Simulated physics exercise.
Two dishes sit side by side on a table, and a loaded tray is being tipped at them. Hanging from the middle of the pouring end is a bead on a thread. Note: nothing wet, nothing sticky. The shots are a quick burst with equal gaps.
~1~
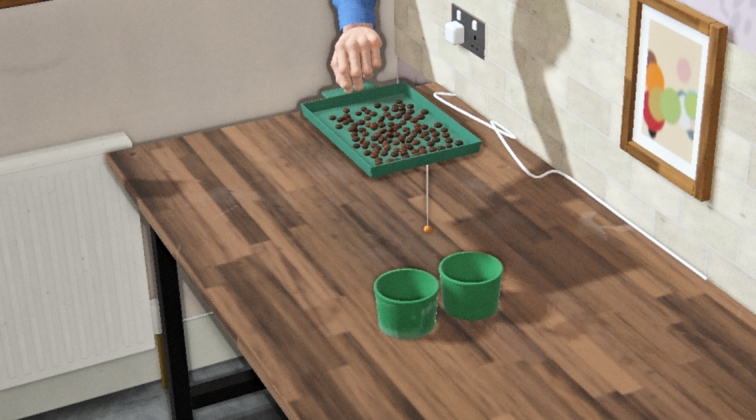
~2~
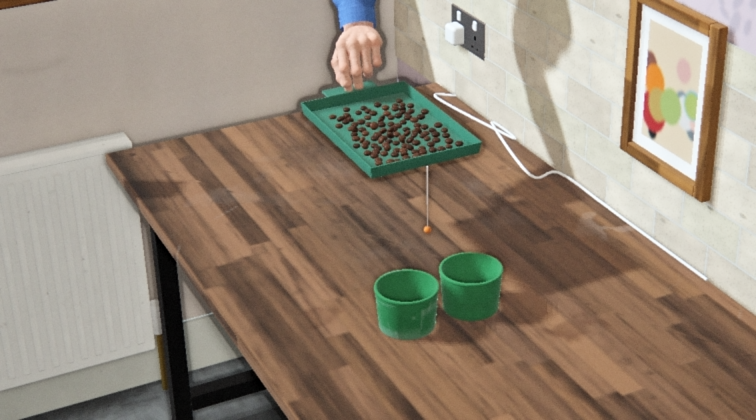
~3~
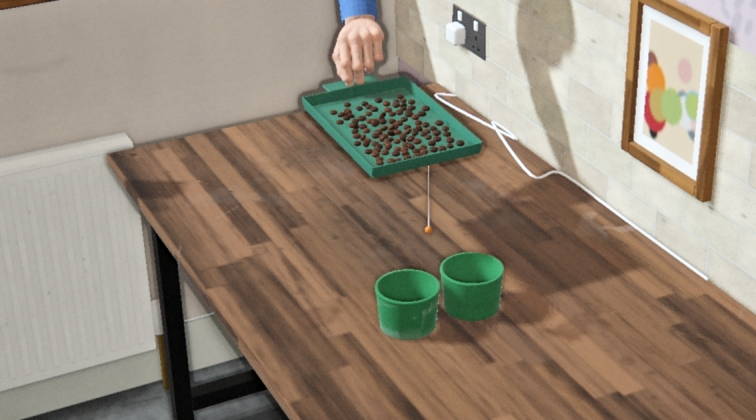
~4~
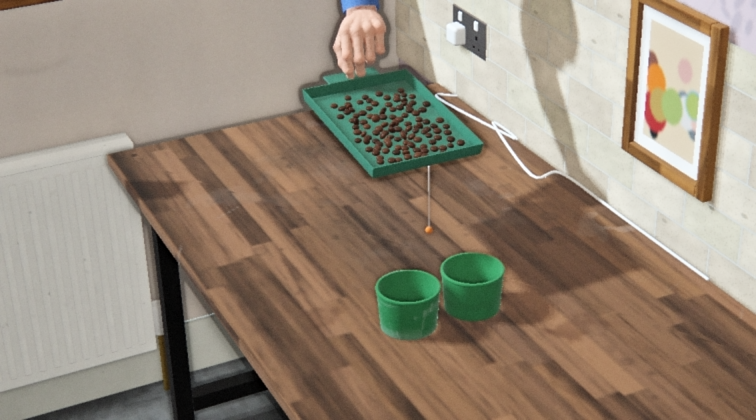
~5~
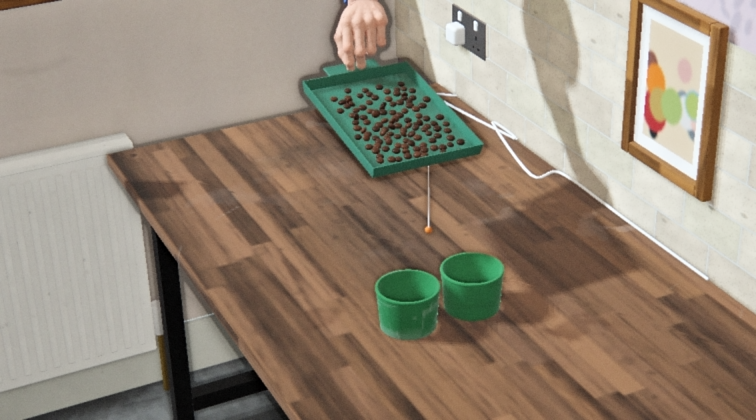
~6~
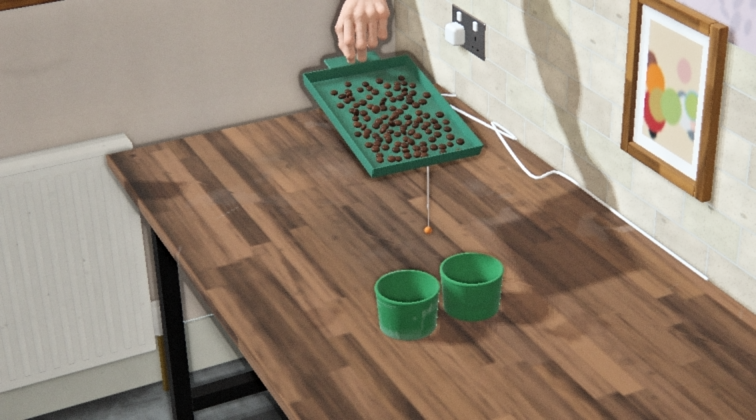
A hand slowly raises the back of a green tray of small brown pieces, tilting it slightly toward two green dishes on a wooden table, while an orange bead hangs nearly still on a thread from its front edge.
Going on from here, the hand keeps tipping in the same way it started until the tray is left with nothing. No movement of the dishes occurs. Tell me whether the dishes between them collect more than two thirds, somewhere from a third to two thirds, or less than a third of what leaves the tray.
Not even a third.
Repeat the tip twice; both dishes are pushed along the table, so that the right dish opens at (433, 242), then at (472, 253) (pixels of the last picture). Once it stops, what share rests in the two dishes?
First placement: Some 20 %; second placement: Some 70 %.
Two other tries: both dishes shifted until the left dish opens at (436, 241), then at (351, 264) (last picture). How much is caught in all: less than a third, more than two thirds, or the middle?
On the first try the answer is under a third, and on the second it is under a third.
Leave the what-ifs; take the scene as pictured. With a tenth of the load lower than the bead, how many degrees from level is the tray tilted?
Roughly 95 degrees.
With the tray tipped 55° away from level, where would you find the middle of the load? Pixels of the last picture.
I'd mark the middle close to (426, 132).
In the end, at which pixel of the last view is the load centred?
Close to (465, 288) in the last picture.
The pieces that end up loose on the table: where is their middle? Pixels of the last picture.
Centre, final frame: Roughly (468, 283).
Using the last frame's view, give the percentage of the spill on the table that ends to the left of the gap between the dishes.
30 per cent, about.
Shortly afterwards, tray tipped steeply; the whole lot on the tray.
Next, tray tipped right over; the bulk on the tray; only a few outside both; a little in the air.
Some moments later, tray tipped past a quarter turn; only a few in the left dish; near a quarter in the right dish; the bulk outside both.
In the end, tray tipped past a quarter turn; only a few in the left dish; near a quarter in the right dish; the bulk outside both.
